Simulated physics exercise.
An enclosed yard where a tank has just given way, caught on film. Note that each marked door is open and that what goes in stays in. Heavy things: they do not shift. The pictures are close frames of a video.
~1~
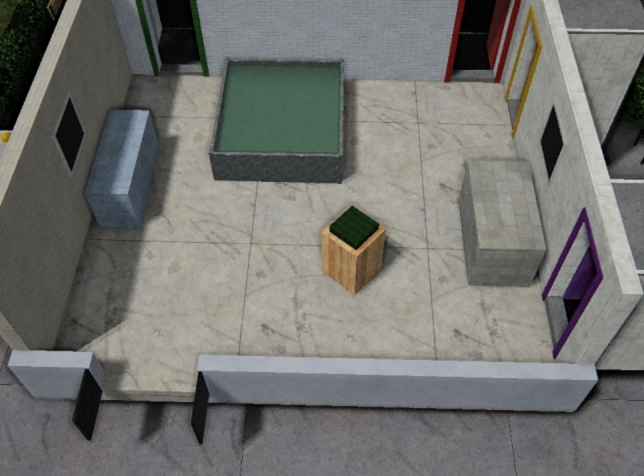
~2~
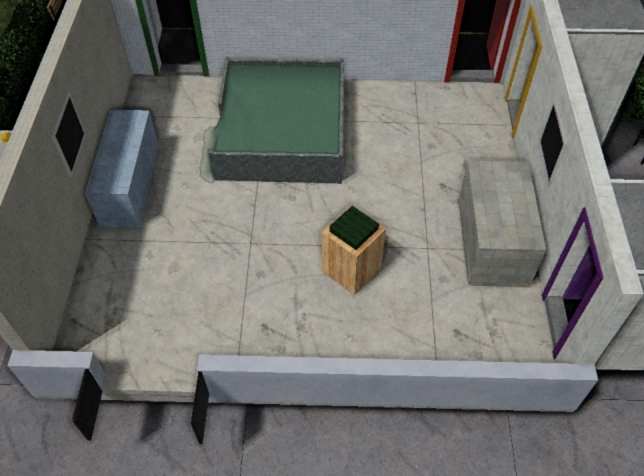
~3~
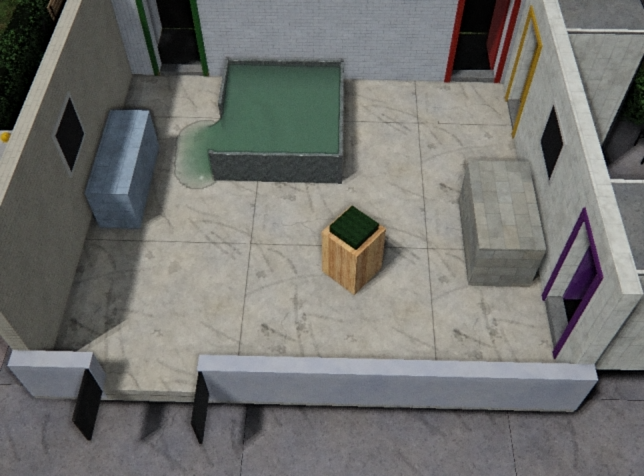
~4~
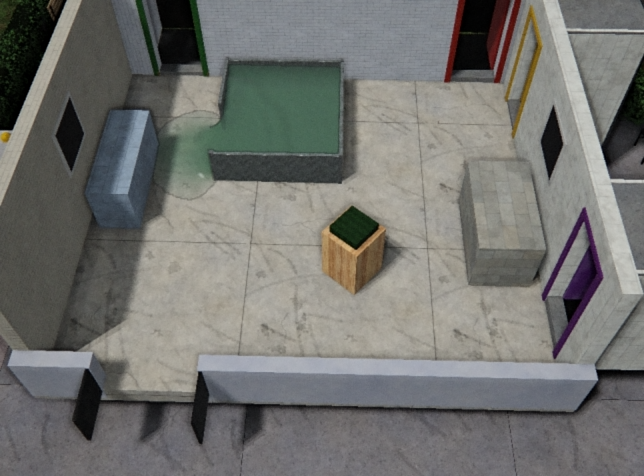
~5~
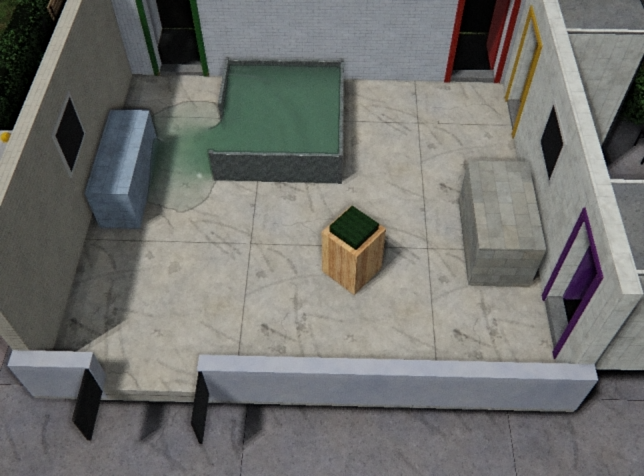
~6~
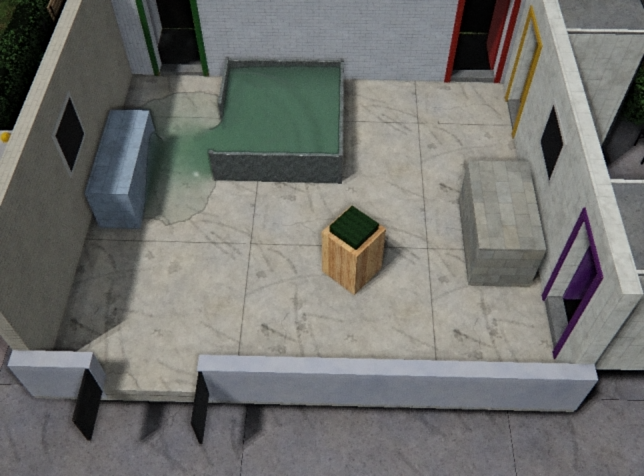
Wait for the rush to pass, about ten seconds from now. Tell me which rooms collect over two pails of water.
Yellow door: At most two buckets. Purple door: At most two buckets. Red door: At most two buckets. Green door: Over two buckets.
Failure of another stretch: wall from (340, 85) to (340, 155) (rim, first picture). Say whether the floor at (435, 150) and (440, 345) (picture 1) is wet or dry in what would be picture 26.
In the order asked: Inundated, then inundated.
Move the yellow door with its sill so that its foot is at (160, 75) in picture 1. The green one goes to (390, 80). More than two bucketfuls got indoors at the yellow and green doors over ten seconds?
One by one: Yellow door goes over; green door lets less in.
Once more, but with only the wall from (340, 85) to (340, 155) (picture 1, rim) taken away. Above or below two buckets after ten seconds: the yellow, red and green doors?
Going door by door: The yellow one gets too much, the red one gets too much, and the green one stays safe.
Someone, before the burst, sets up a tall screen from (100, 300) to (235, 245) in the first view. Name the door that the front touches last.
In my view it's the one in purple.
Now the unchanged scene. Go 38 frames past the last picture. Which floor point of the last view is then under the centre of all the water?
Around pixel (248, 172).
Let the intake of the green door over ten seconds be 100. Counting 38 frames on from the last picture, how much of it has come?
Estimate: Some 85 per cent.
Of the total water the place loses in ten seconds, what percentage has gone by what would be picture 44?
Somewhere around 60 per cent, I'd say.
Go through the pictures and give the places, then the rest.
In the first picture, the open tank at (281, 108) is whole and still.
In the second picture, water pours out at (220, 145) and has run to a hidden place.
In the third picture, water pours out at (220, 147) and has run to (189, 128).
In the fourth picture, water pours out at (221, 147) and has run to a hidden place.
In the fifth picture, the front is at a hidden place, out from the gap at (221, 147).
In the sixth picture, the front is at a hidden place, out from the gap at (221, 147).
A moment on, water covers 15 % of the floor; the yellow door not reached, the purple door not reached, the red door not reached, the green door wet at the sill, nothing in.
Next, water covers 30 % of the floor; the yellow door not reached, the purple door not reached, the red door not reached, the green door wet at the sill, nothing in.
Then, water covers 45 % of the floor; the yellow door not reached, the purple door not reached, the red door not reached, the green door over two buckets in.
Later, water covers 65 % of the floor; the yellow door wet at the sill, nothing in, the purple door wet at the sill, nothing in, the red door wet at the sill, nothing in, the green door far over two buckets in.
In the end, water covers 75 % of the floor; the yellow door under two buckets in, the purple door wet at the sill, nothing in, the red door wet at the sill, nothing in, the green door far over two buckets in.
